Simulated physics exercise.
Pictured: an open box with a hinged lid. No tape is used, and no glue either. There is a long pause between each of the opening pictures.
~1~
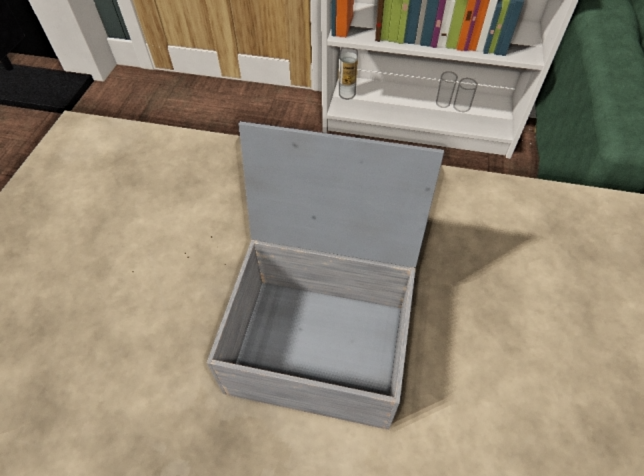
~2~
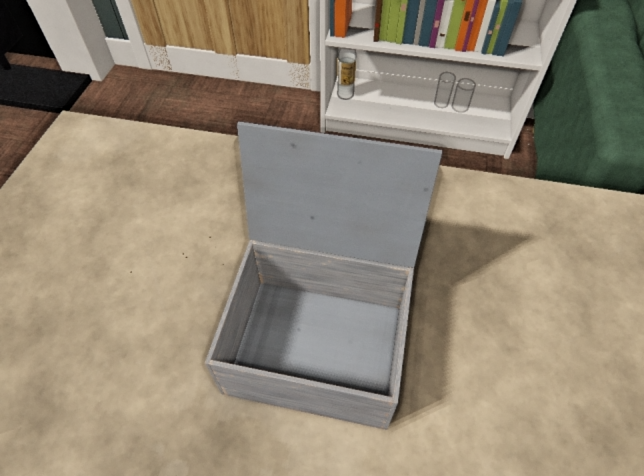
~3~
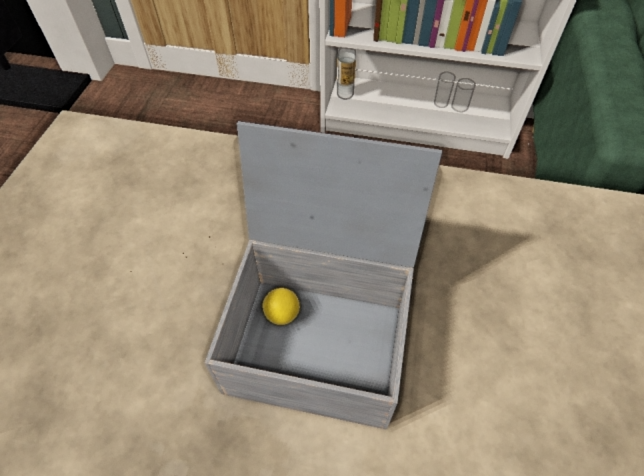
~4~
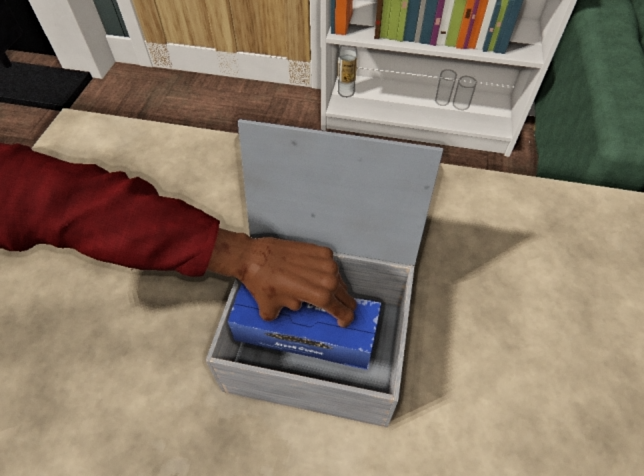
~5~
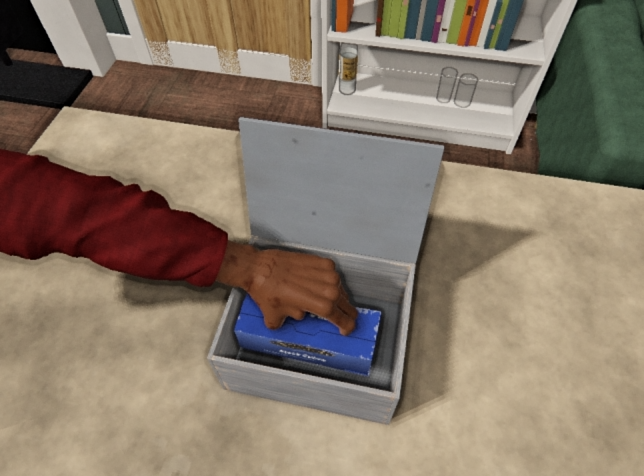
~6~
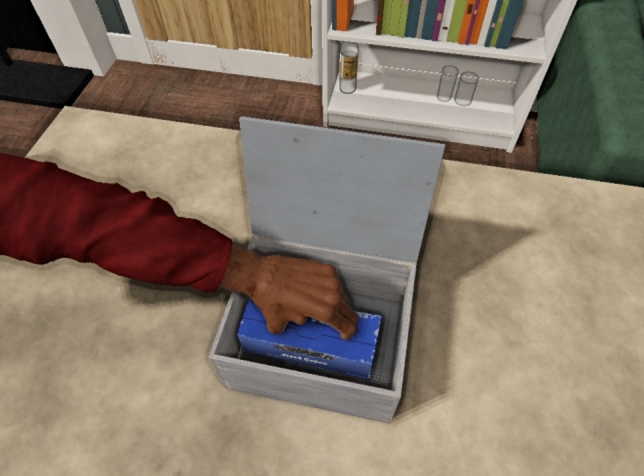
In an open gray box, a yellow ball appears, then a hand lowers a blue carton inside.
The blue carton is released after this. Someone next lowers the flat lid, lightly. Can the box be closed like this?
Oh look, the lid finishes down.
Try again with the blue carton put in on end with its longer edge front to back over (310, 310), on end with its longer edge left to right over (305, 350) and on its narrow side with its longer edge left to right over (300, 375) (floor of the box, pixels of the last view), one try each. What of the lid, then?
Well, first time it won't go down, second time it won't go down, and third time it goes down fine.
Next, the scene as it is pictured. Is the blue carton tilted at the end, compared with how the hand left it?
As it turns out, the blue carton keeps its original angle.
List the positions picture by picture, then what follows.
In the first picture, the last thing is not in view yet.
In the second picture, the last thing is not in view yet.
In the third picture, the last thing is not in view yet; yellow lemon (281, 306).
The fourth picture shows still above its spot; blue carton (305, 322).
The fifth picture shows still above its spot; blue carton (309, 330).
The sixth picture shows put in, still held; blue carton (310, 334).
Then, 1.30 s past the last view, lid 77° above the rim; blue carton displaced a little near (312, 351).
Then, 2.00 s past the last view, lid 33° above the rim; blue carton displaced a little near (312, 351).
Finally, lid shut; moved from the start, blue carton; yellow lemon still in place. Final places as the last picture's camera would see them, blue carton near (312, 351).
